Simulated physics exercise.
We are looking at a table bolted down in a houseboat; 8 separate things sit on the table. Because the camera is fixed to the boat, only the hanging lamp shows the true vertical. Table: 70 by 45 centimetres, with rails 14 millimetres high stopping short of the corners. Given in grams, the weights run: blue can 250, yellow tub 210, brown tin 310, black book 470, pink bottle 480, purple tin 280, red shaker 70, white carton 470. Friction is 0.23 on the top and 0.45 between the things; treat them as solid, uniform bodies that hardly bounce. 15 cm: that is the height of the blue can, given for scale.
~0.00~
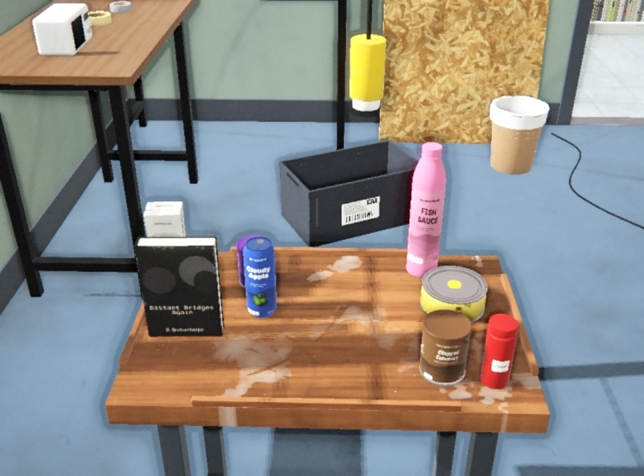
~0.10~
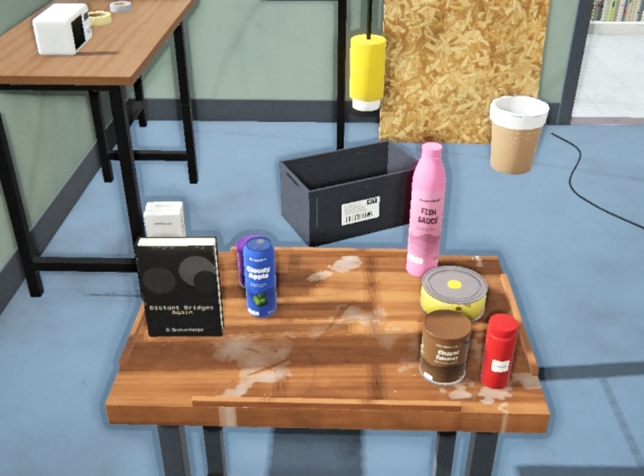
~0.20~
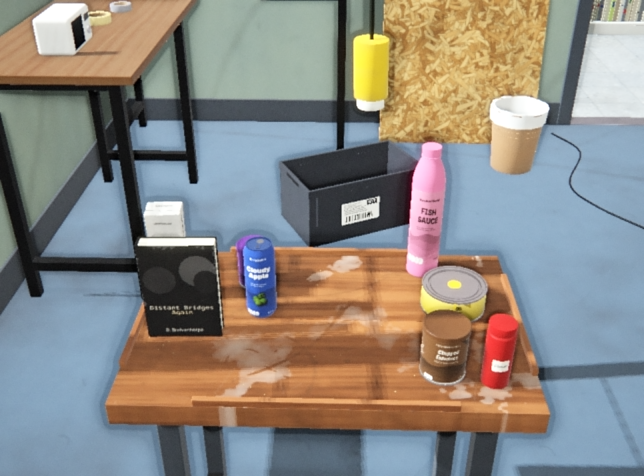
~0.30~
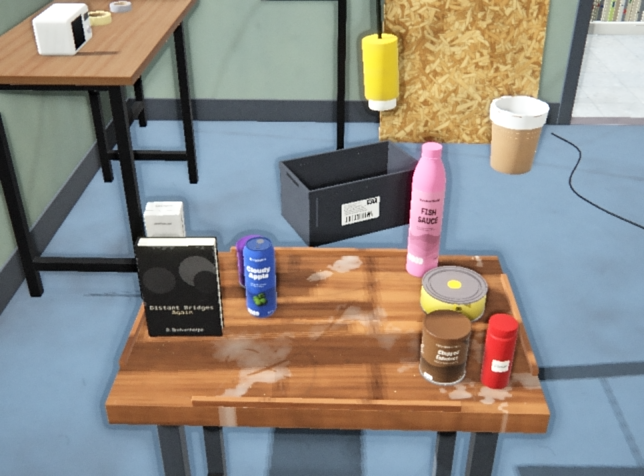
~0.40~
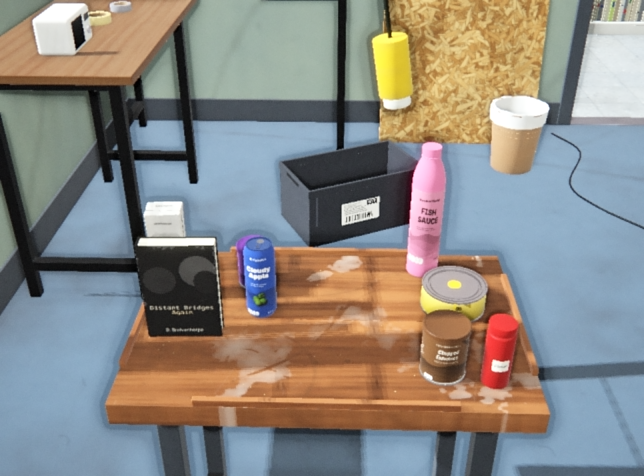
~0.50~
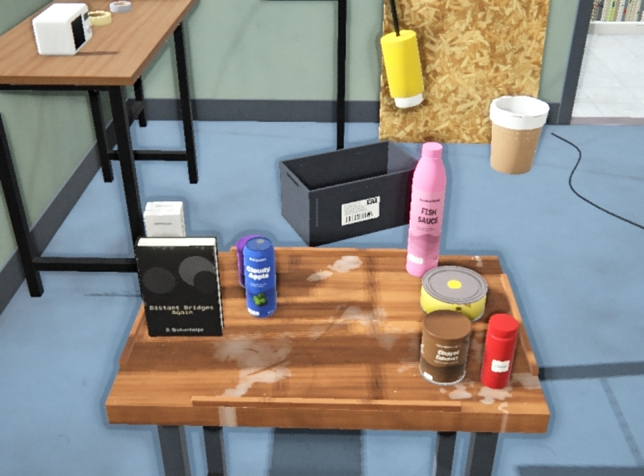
In a blue-floored room, a yellow lamp hung straight and then swung slowly a little to the right, while the book, cans, pink bottle and other things on the wooden table stayed put.
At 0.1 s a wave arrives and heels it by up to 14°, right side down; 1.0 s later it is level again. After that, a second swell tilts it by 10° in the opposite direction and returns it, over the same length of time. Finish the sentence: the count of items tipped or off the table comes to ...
The count of items tipped or gone comes to nothing at all.
After 0.70 s, boat heeled 13°, right side down.
After 0.80 s, boat heeled 9°, right side down.
After 1.30 s, boat heeled 4°, left side down.
After 2.10 s, boat level.
At rest (2.6 s), all 8 in place, give or take 5 cm. In the last view, blue can near (262, 278), yellow tub near (455, 295).
